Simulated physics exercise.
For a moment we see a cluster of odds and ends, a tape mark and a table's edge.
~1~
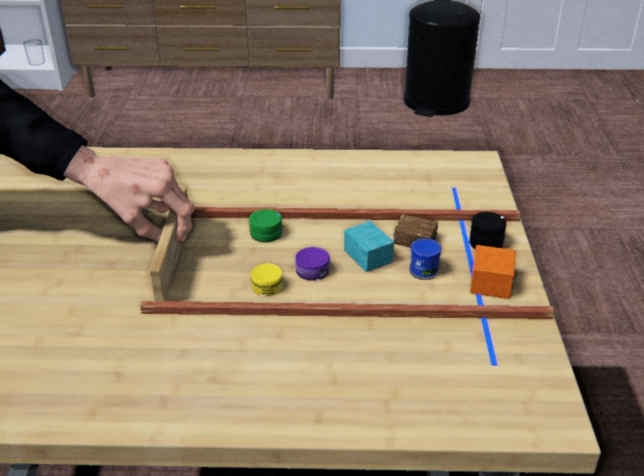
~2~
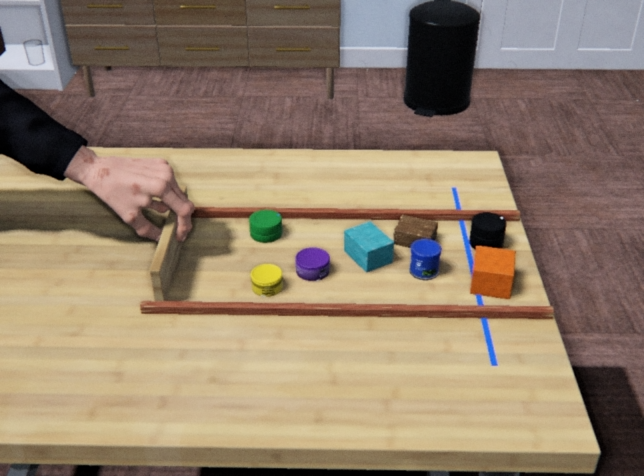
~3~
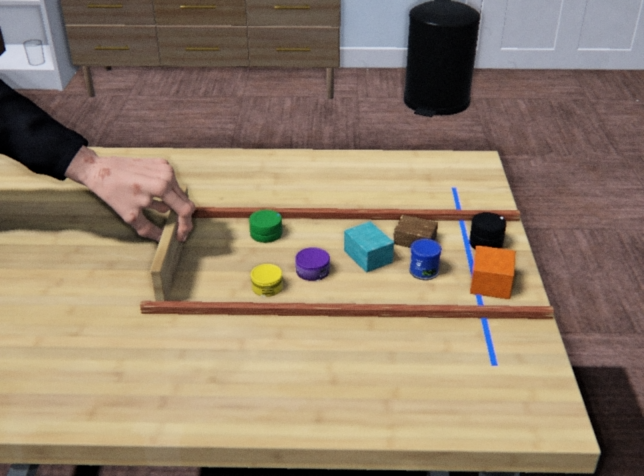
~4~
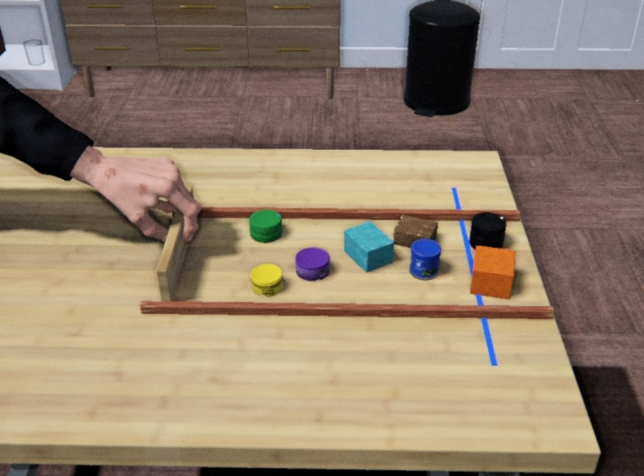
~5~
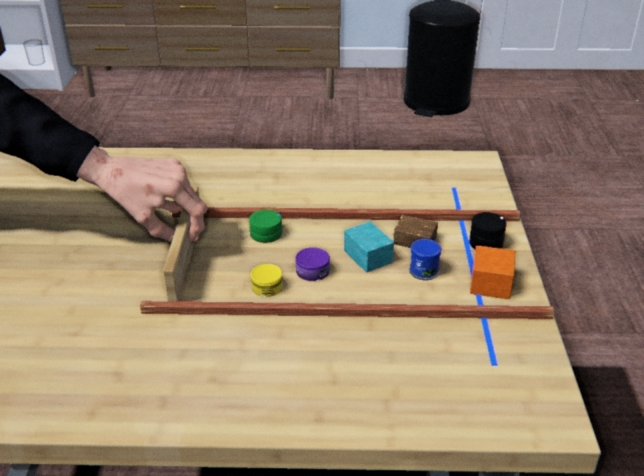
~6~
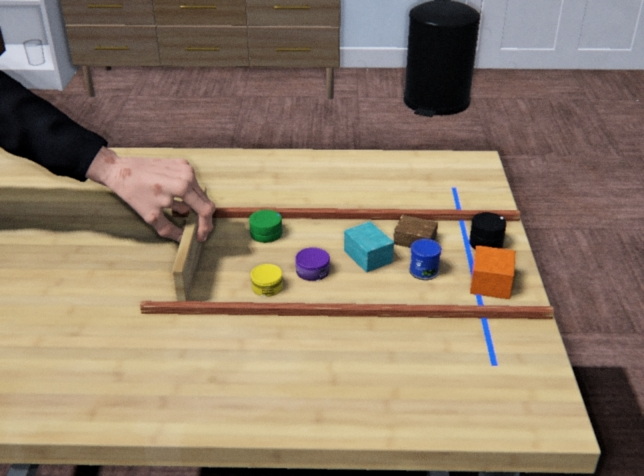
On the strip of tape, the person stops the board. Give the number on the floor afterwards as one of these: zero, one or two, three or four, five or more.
The push is going to knock one or two off the table.
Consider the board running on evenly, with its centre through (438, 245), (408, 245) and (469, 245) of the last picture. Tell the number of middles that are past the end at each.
Per position: 0 / 0 / 2.
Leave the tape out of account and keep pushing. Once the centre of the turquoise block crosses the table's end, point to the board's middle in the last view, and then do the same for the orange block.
(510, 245) and (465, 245), roughly.
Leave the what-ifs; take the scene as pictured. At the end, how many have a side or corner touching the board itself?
Result: 4 in all.
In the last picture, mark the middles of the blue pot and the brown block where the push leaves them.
The blue pot finishes at (525, 265); the brown block finishes at (513, 236).
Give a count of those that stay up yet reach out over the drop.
1 in all.
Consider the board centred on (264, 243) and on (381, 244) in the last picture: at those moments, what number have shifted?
First position 2; second position 6.
Early on, none off yet; black lid at rest near (488, 232); orange block at rest near (493, 272); blue pot at rest near (425, 260).
Finally, the number that fall off is one or two; lost, orange block and black lid.
